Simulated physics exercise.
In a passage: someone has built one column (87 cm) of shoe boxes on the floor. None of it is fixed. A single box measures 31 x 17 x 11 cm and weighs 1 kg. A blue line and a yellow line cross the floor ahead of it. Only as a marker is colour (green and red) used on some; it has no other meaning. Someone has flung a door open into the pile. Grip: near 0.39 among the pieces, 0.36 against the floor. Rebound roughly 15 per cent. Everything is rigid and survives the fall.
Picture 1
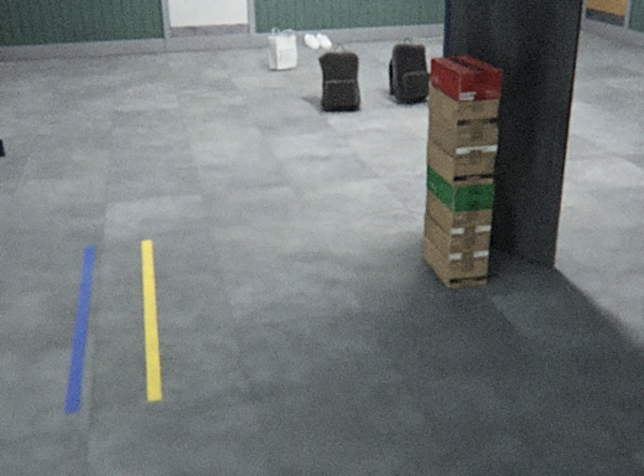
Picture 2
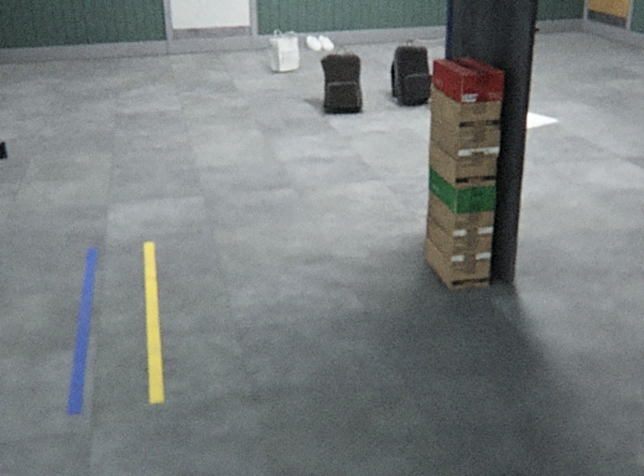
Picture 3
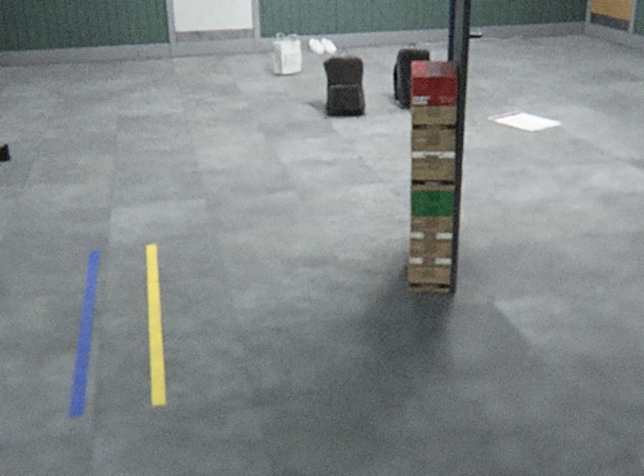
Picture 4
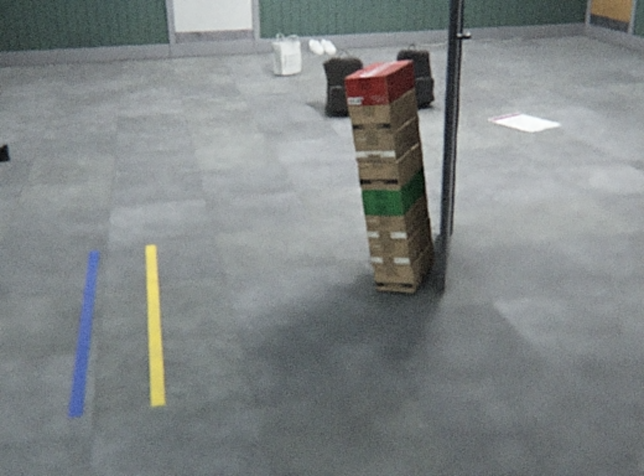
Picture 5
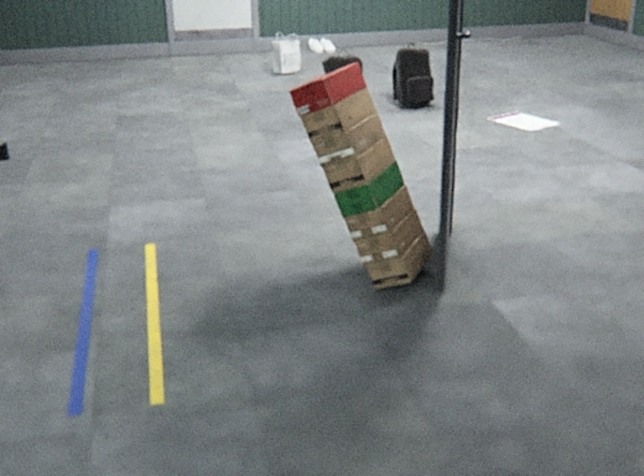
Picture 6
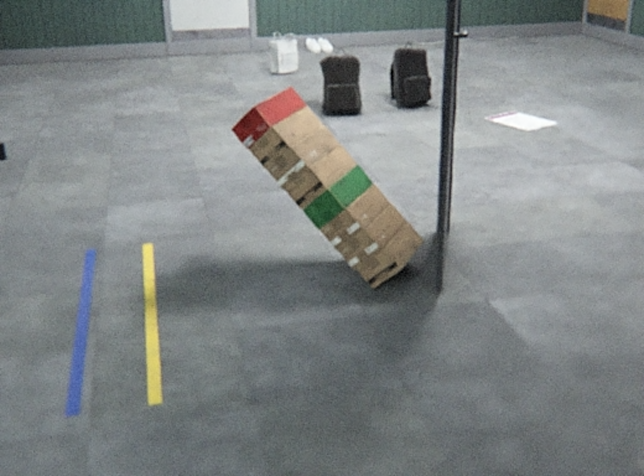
A tall stack of boxes, one red and one green among plain brown ones, was knocked leftward by a swinging dark door and leaned steeply over toward the yellow and blue floor lines.
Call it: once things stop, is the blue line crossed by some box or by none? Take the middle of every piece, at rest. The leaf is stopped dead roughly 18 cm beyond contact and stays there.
By none.
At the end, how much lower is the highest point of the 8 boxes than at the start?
Around 68 centimetres.
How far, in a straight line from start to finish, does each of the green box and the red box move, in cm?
Green: 85 cm, red: 180 cm.
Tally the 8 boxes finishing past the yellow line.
That makes 1.
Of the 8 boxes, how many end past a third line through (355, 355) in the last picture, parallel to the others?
I count 5 of them.
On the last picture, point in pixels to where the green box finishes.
End point in last frame: Roughly (273, 237).
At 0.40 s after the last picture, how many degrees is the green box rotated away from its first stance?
130°.
Then, 0.06 s later than the last frame, none of the 8 boxes past the blue line, 8 disturbed; green box tilted 53°, 10 cm lower; red box tilted 53°, 28 cm lower.
Then, 0.18 s later than the last frame, none of the 8 boxes past the blue line, 8 disturbed; green box on its side; red box tilted 73°, 59 cm lower.
Then, 0.40 s later than the last frame, none of the 8 boxes past the blue line, 8 disturbed; green box on its side; red box tilted 59°, 71 cm lower.
When it is over, none of the 8 boxes past the blue line, 8 disturbed; green box on its side; red box on its side. The farthest middle lies 16 cm short of that line. In pixels of the last frame, middles, green box near (273, 237), red box near (126, 213).
